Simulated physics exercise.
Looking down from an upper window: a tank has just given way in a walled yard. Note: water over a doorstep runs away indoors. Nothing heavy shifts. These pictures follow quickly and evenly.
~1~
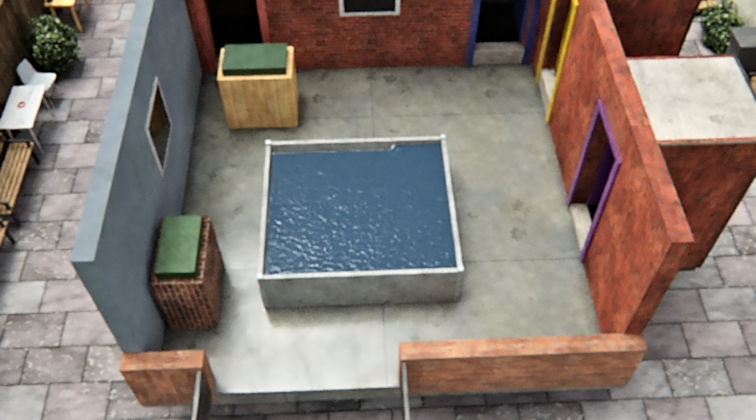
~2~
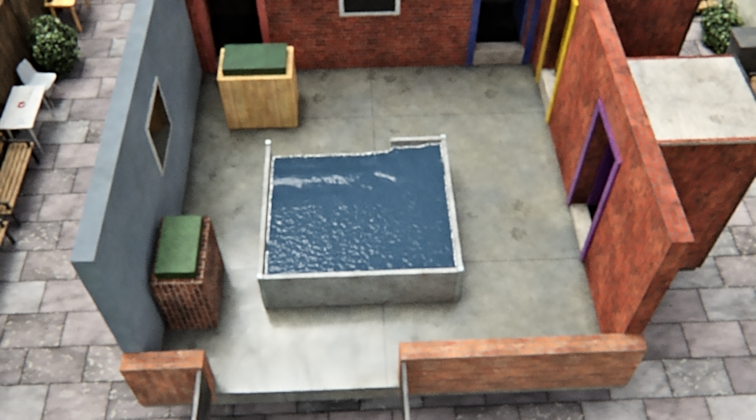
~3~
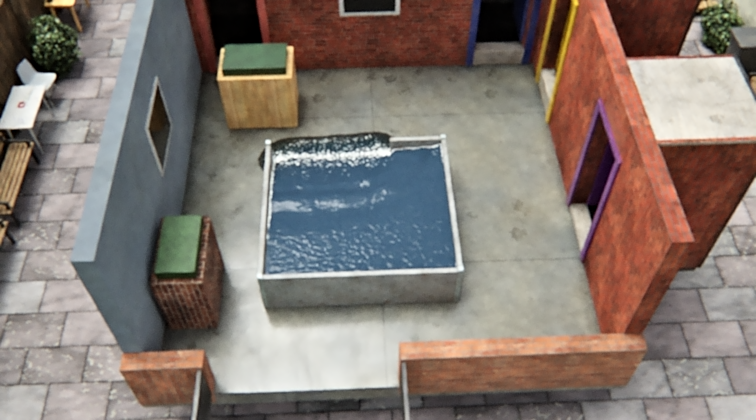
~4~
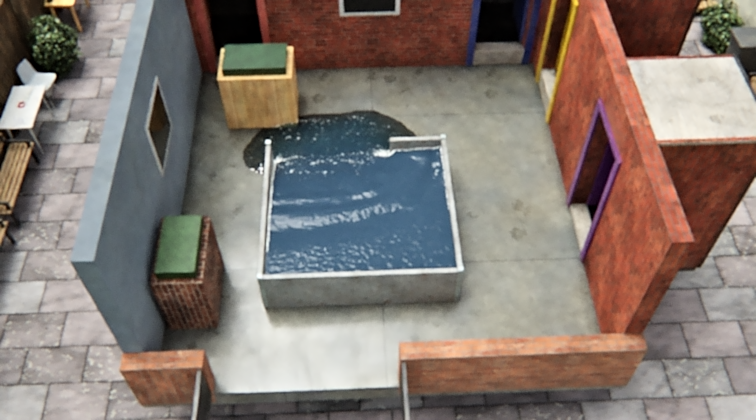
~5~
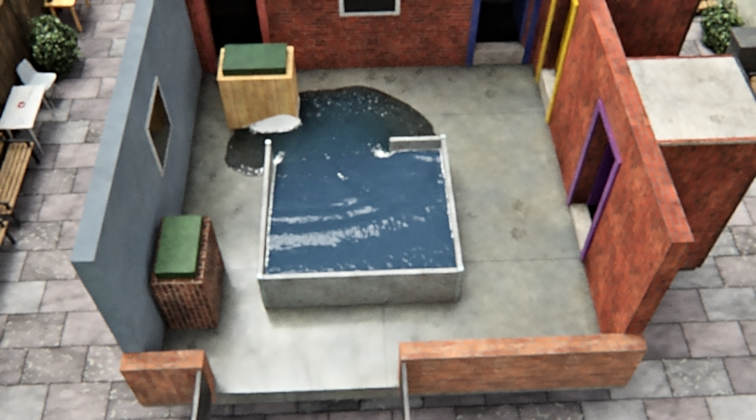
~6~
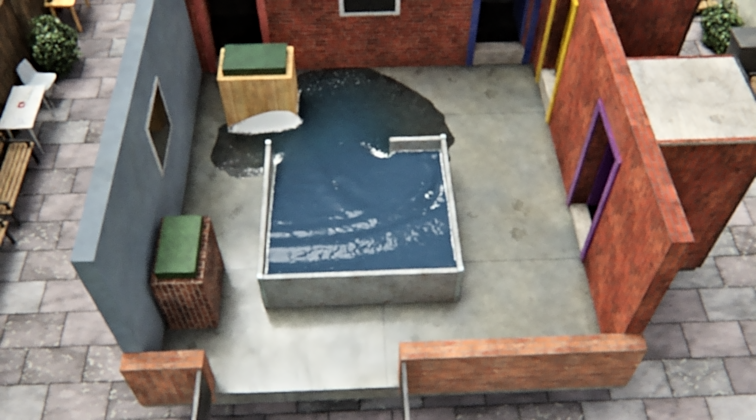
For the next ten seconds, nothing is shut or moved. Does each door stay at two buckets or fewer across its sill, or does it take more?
My prediction: The purple door is going to allow two buckets or less; the yellow door is going to allow two buckets or less; the red door is going to allow over two buckets; the blue door is going to allow two buckets or less.
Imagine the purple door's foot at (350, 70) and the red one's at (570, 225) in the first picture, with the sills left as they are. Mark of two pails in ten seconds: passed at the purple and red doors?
One by one: The purple one floods; the red one keeps below it.
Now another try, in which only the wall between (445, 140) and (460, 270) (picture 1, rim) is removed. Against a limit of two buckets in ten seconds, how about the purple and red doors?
In that case the purple one breaks the limit and the red one stays within bounds.
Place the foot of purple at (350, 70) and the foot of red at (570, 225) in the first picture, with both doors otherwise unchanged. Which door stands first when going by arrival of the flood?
First comes the purple-painted one.
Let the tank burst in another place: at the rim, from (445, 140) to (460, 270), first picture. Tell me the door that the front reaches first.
That would be the purple-painted one.
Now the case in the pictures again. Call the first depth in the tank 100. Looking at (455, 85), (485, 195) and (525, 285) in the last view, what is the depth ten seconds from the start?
Approx. values, in order: 16 %, 8 %, 25 %.
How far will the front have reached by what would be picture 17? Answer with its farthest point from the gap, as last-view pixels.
Somewhere near (525, 68).
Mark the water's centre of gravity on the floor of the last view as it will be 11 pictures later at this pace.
Near (342, 176).
A moment on, water covers 25 % of the floor; the purple door not reached, the yellow door not reached, the red door wet at the sill, nothing in, the blue door not reached.
Next, water covers 35 % of the floor; the purple door not reached, the yellow door not reached, the red door wet at the sill, nothing in, the blue door wet at the sill, nothing in.
Then, water covers 60 % of the floor; the purple door wet at the sill, nothing in, the yellow door wet at the sill, nothing in, the red door over two buckets in, the blue door wet at the sill, nothing in.
Later, water covers 90 % of the floor; the purple door wet at the sill, nothing in, the yellow door wet at the sill, nothing in, the red door over two buckets in, the blue door wet at the sill, nothing in.
In the end, water covers 95 % of the floor; the purple door wet at the sill, nothing in, the yellow door wet at the sill, nothing in, the red door over two buckets in, the blue door under two buckets in.
